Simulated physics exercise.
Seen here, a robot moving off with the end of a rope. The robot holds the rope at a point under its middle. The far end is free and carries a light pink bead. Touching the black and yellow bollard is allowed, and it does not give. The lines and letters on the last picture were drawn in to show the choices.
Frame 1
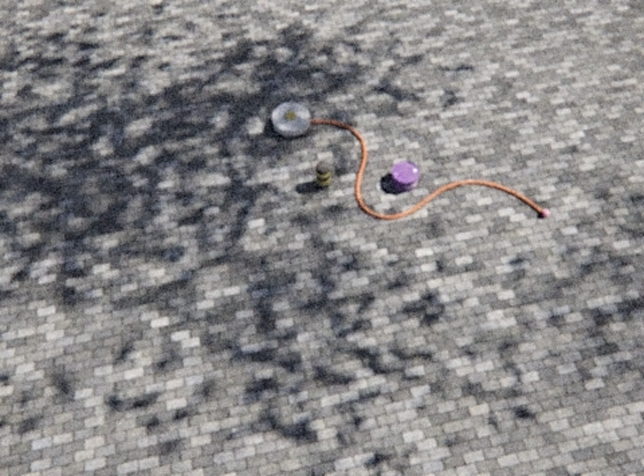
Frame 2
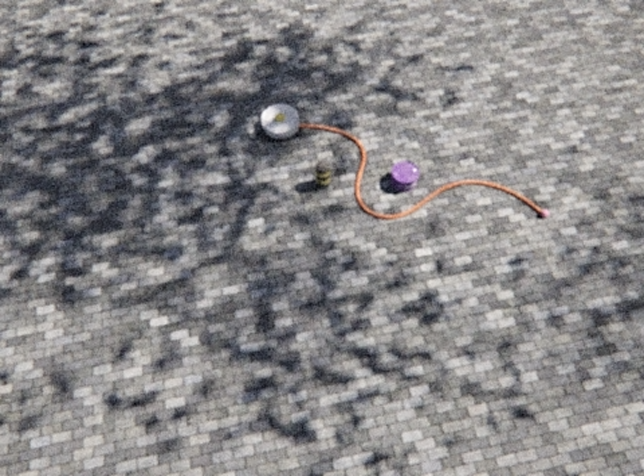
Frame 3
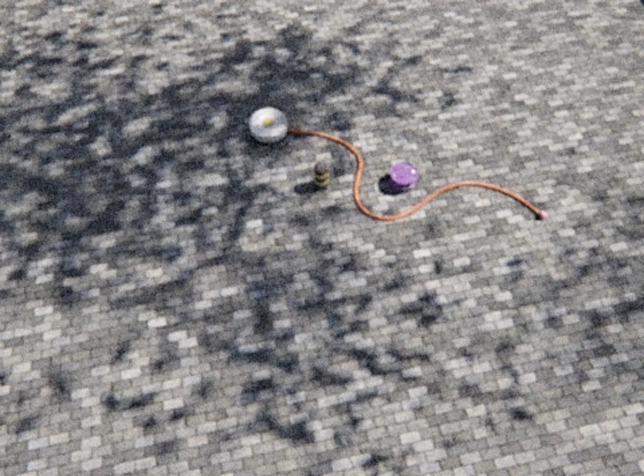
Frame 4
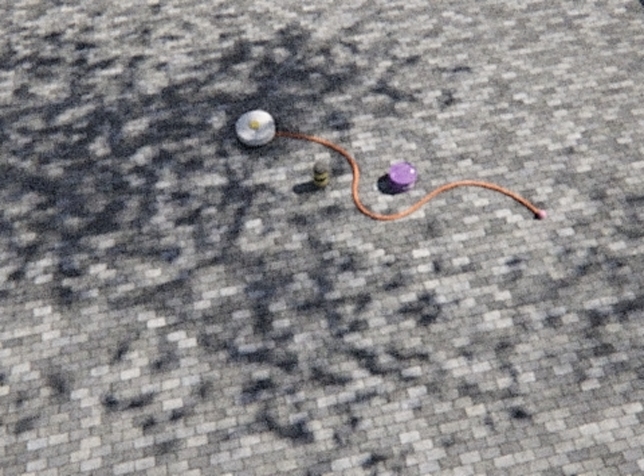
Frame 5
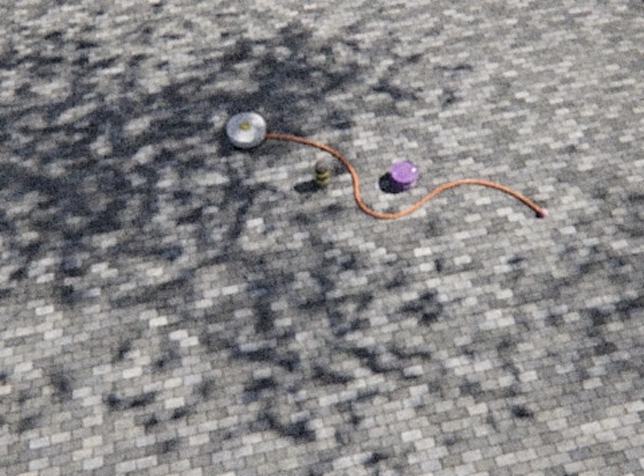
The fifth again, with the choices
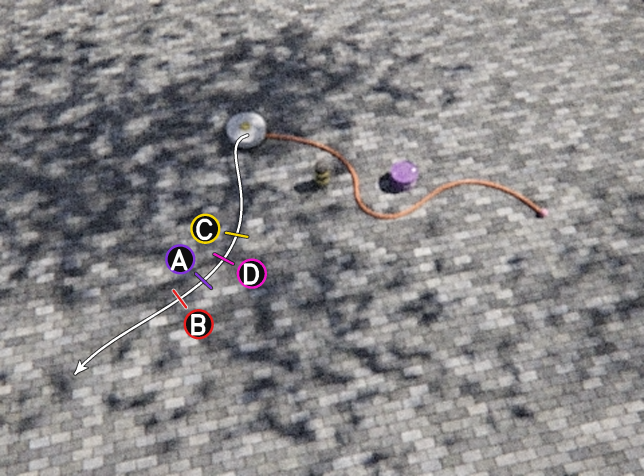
A round silver disc-shaped robot with a small yellow spot slides slowly left and slightly downward over grey paving blocks, seen from high above, drawing the near part of an orange rope straighter. A small dark and yellow post stands below the rope's upper stretch, with a purple tub to its right, among dappled shadows. The rope's curving right part and its pinkish tip barely move, and the view stays steady.
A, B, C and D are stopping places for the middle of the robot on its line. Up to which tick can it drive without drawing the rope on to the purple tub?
At D, and not beyond.
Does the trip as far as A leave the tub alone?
For that mark, no.
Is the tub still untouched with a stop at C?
Yes.
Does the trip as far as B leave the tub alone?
No.
On the marked copy, A at (203, 281); B at (180, 299); C at (237, 235); D at (224, 259); the route from (247, 135) via (223, 260) to (75, 374).
Following D. Soon after the start, robot (237, 169), middle of the rope (378, 216), free end (544, 213).
Later, robot (240, 214), middle of the rope (378, 216), free end (544, 213).
In the end, robot (222, 255), middle of the rope (373, 201), free end (544, 213); only the bollard has been touched, if anything.
As for the rest, A brings the rope against the tub; B brings the rope against the tub; C is safe but short.
